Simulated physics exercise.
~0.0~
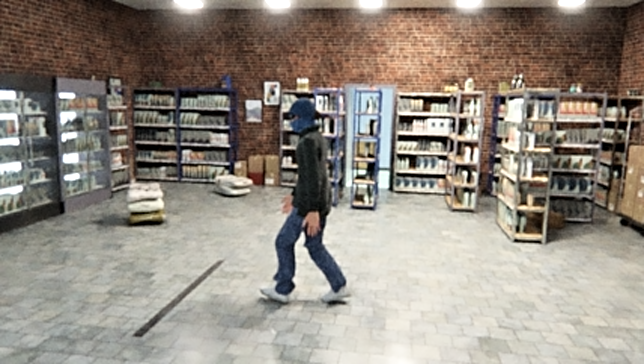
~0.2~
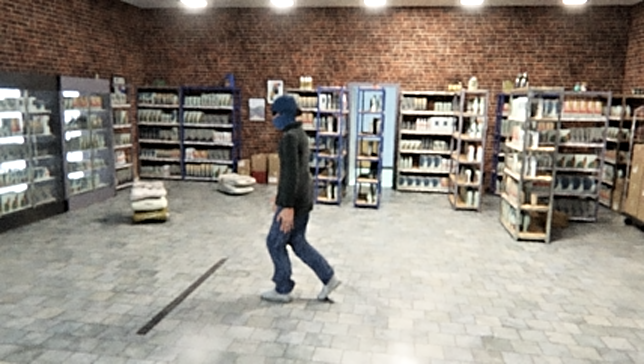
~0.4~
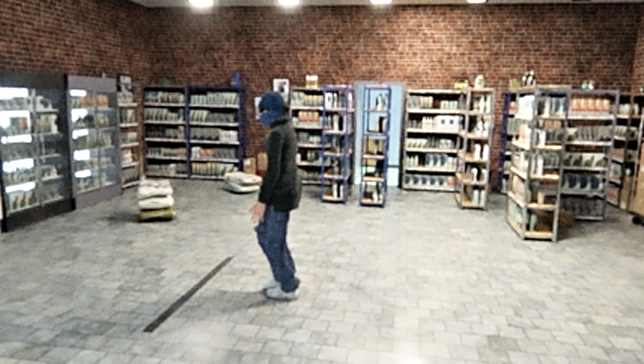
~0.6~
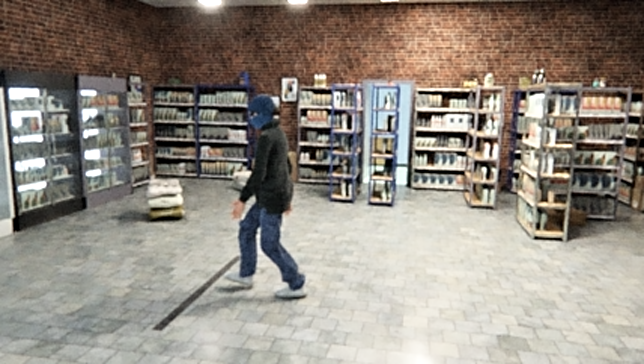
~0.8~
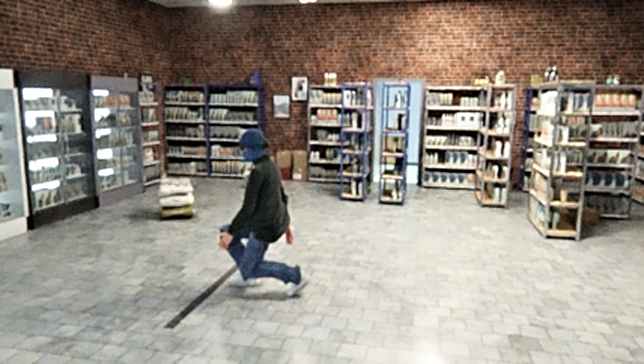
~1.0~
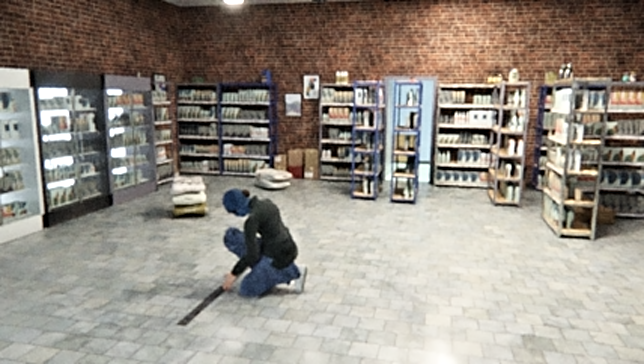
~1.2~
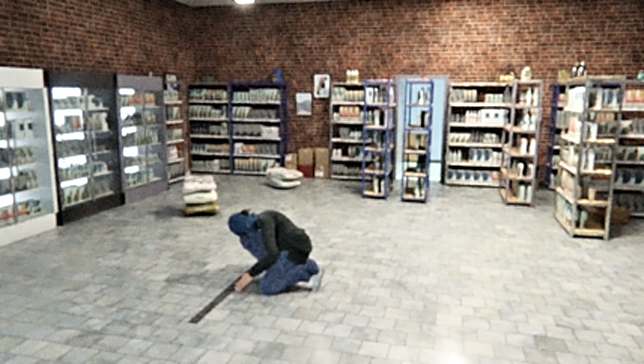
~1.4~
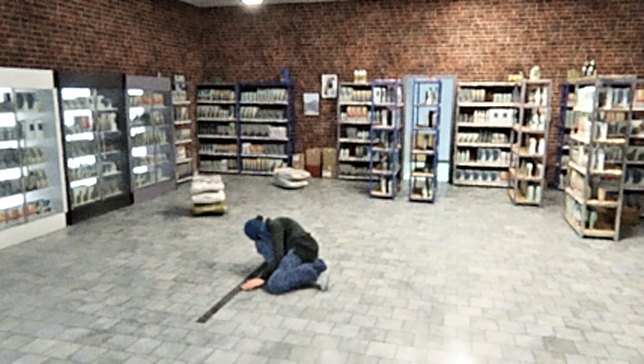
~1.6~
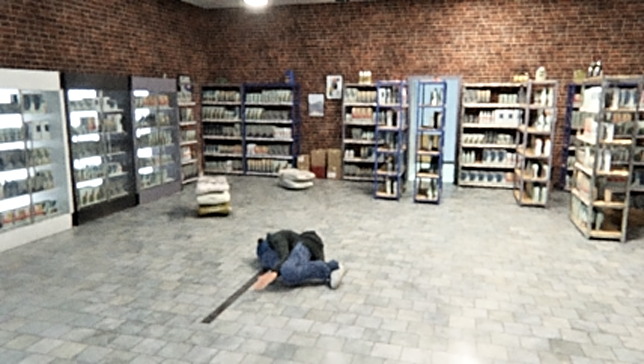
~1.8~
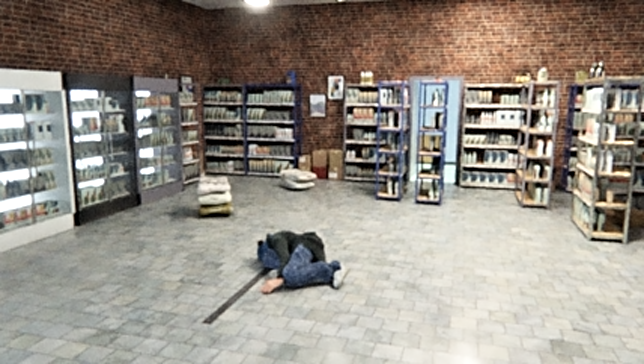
A person in a dark jacket, blue jeans, pale shoes and blue headwear walks leftward across the grey tiled floor of a brick-walled store, seen from across the room and slightly above. Lit glass cabinets stand at left, pale sacks are stacked near them, and loaded shelves line the back and right. A black strip lies on the floor ahead of the walker. Near it, the walker's knees buckle, and the body sinks, folds forward and slumps down as the view pans slightly left. The walker ends curled on the floor, head across the strip, chest and hips short of it.
